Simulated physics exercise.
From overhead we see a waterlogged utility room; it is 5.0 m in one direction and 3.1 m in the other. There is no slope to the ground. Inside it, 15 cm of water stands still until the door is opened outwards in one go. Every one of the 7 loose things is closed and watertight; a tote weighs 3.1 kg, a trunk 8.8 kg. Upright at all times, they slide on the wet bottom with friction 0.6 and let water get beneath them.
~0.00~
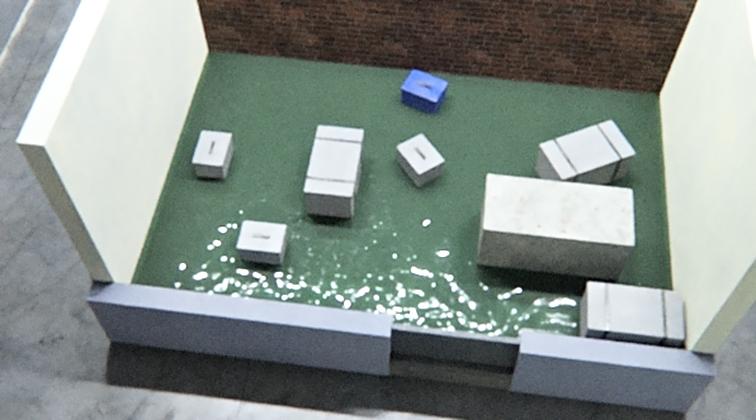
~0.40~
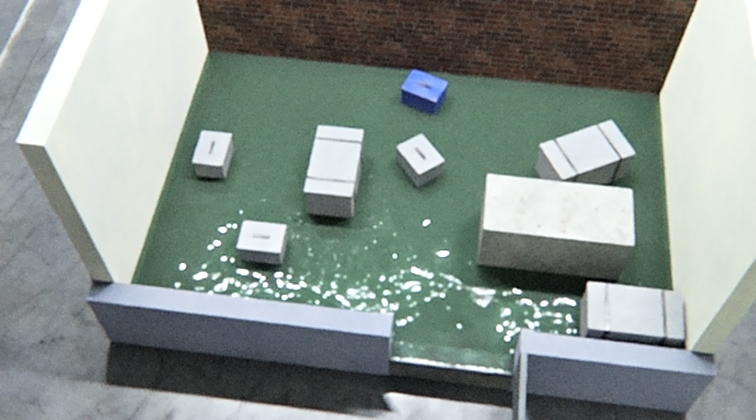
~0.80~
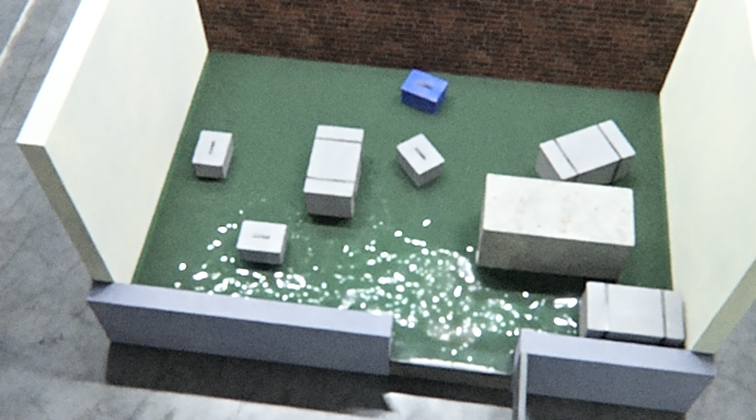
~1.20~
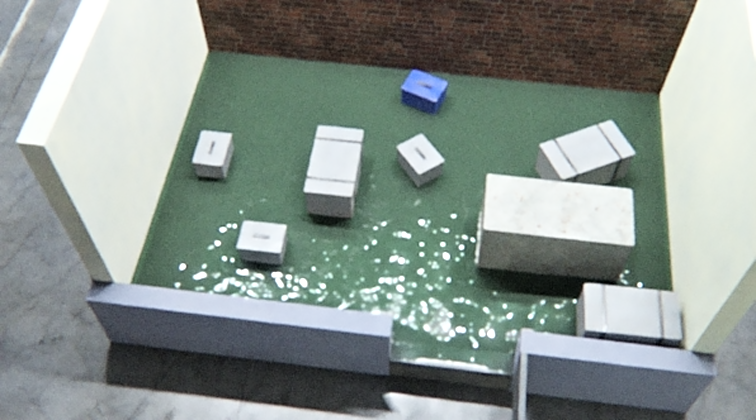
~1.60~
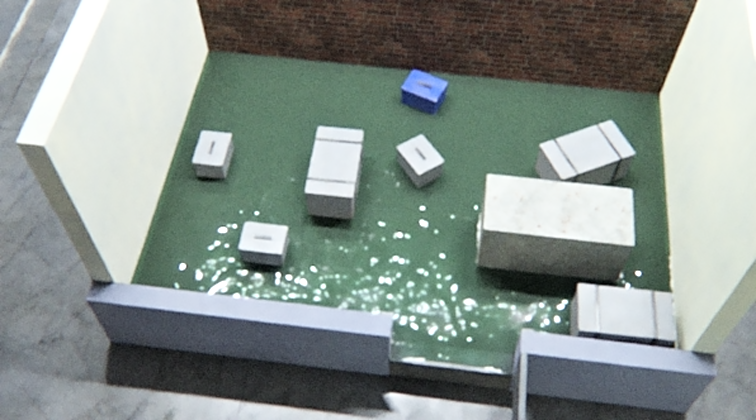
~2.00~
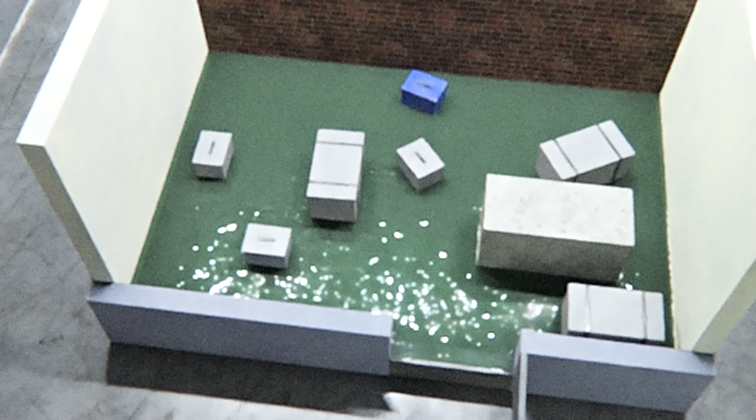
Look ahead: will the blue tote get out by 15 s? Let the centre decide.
Pretty sure it is still in by then.
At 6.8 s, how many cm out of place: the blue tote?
It has shifted about 20 cm.
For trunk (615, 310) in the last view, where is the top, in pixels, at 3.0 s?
About (590, 314), give or take.
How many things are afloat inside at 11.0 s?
I'd say 6 of them.
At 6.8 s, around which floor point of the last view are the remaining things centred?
(412, 232).
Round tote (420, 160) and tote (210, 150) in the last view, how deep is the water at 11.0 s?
Some 10 cm at the first, some 10 cm at the second.
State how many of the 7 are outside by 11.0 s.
0 by that time.
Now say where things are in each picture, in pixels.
The blue tote at (425, 85) floats; 15 cm deep round most things; 0 of 7 have shifted, in the first frame.
The blue tote at (425, 85) floats; about 2200 L in view; 0 of 7 have shifted, in the second frame.
The blue tote at (425, 85) floats; 15 cm deep round most things; 0 of 7 have shifted, in the third frame.
The blue tote at (425, 85) floats; about 2150 L in view; 0 of 7 have shifted, in the fourth frame.
The blue tote at (425, 85), afloat; about 2120 L in view; 1 of 7 have shifted, in the fifth frame.
The blue tote at (425, 85), afloat; about 2090 L in view; 2 of 7 have shifted, in the sixth frame.
After 3.0 s the blue tote is near (424, 90), 0.1 m from its start, afloat; 0 of 7 are out; 7 afloat.
After 6.8 s the blue tote is near (427, 102), 0.2 m from its start, afloat; 0 of 7 are out; 7 afloat.
After 11.0 s the blue tote is near (438, 110), 0.3 m from its start, afloat; 0 of 7 are out; 6 afloat.
After 15.0 s the blue tote is near (439, 115), 0.4 m from its start, afloat; 2 of 7 are out; 5 afloat.
